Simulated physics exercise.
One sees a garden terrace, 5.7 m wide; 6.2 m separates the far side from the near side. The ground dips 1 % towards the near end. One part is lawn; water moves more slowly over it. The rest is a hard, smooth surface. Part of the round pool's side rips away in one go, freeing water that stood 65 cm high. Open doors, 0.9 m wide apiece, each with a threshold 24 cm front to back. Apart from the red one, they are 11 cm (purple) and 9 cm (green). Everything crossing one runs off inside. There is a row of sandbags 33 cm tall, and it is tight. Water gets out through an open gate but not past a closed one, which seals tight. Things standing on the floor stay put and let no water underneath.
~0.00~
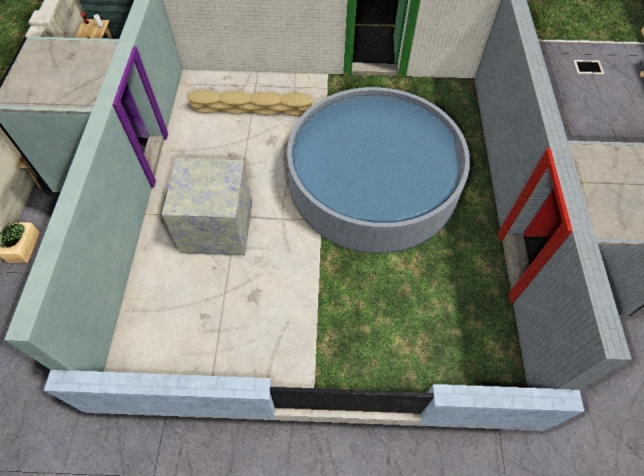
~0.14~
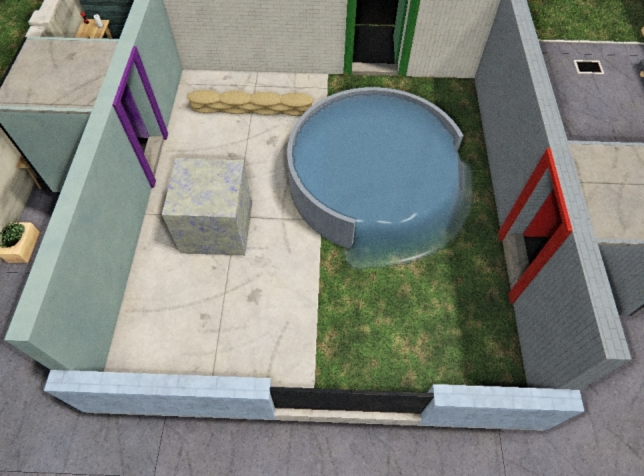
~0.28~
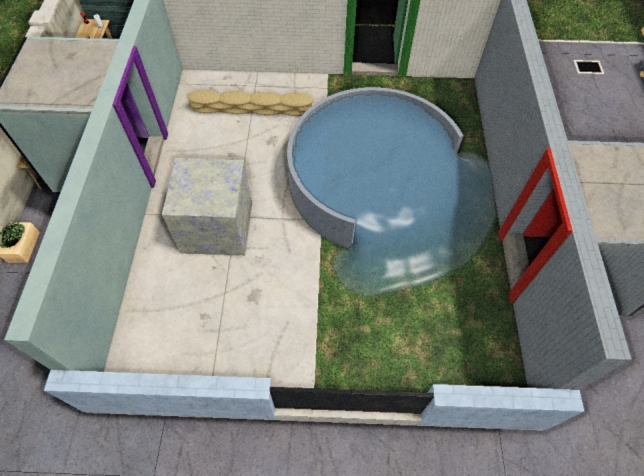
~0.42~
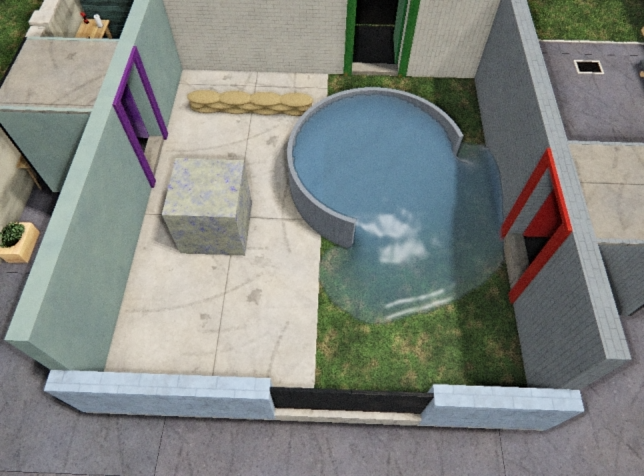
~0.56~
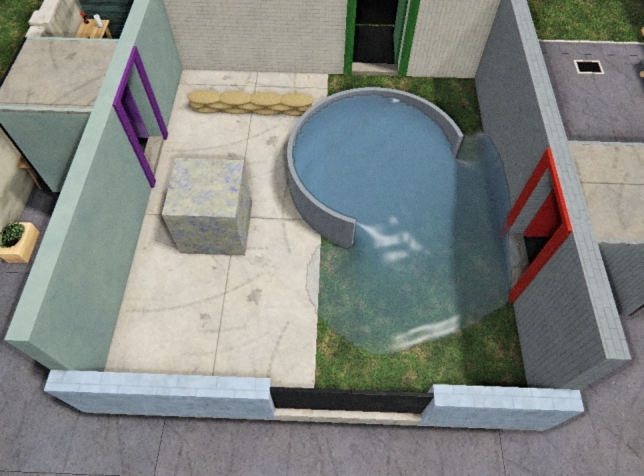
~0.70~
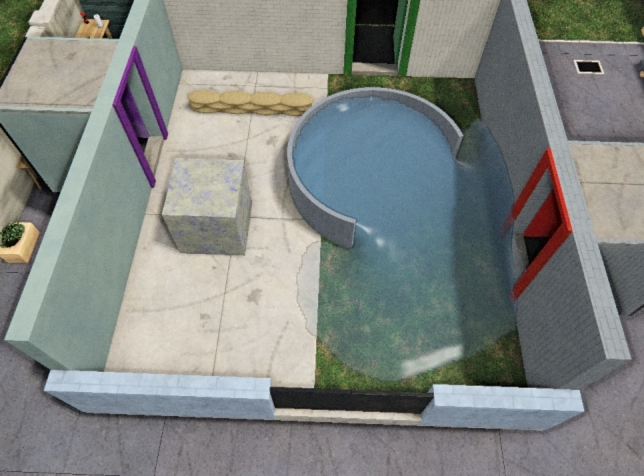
Round pool in a walled garden terrace losing part of its side, water pouring out and spreading across the grass and paving.
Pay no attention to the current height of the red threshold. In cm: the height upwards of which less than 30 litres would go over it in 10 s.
27 cm.
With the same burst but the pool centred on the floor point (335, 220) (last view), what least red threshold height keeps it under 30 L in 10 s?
About 29 centimetres.
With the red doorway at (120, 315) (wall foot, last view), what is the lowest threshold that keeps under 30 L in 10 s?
Around 25 cm would do it.
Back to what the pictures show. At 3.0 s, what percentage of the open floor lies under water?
Around 55 per cent of the free floor.
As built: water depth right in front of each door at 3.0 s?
In cm - purple: 0, green: 6, red: 25.
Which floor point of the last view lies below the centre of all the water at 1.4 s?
The water is centred around (406, 220) in the last picture's pixels.
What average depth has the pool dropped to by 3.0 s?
17 cm, roughly.
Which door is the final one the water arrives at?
The purple door comes last.
After 1.4 s water covers 40 % of the floor, deepest (50 cm) near (495, 404); 33 cm at the red door, 7 litres in over its 25 cm threshold.
After 3.0 s water covers 55 % of the floor, deepest (41 cm) near (509, 405); 25 cm at the red door, 41 litres in over its 25 cm threshold.
After 10.0 s water covers 95 % of the floor, deepest (19 cm) near (183, 72); 13 cm at the red door, 44 litres in over its 25 cm threshold.
At the red door as built, the water arrived by 0.6 s and peaked near 44 cm at 0.7 s.
With a threshold of 24.5 cm, 53 litres would have come in within the 10 s; with 33.5 cm, 4 litres. So under 30 litres takes about 27 cm.
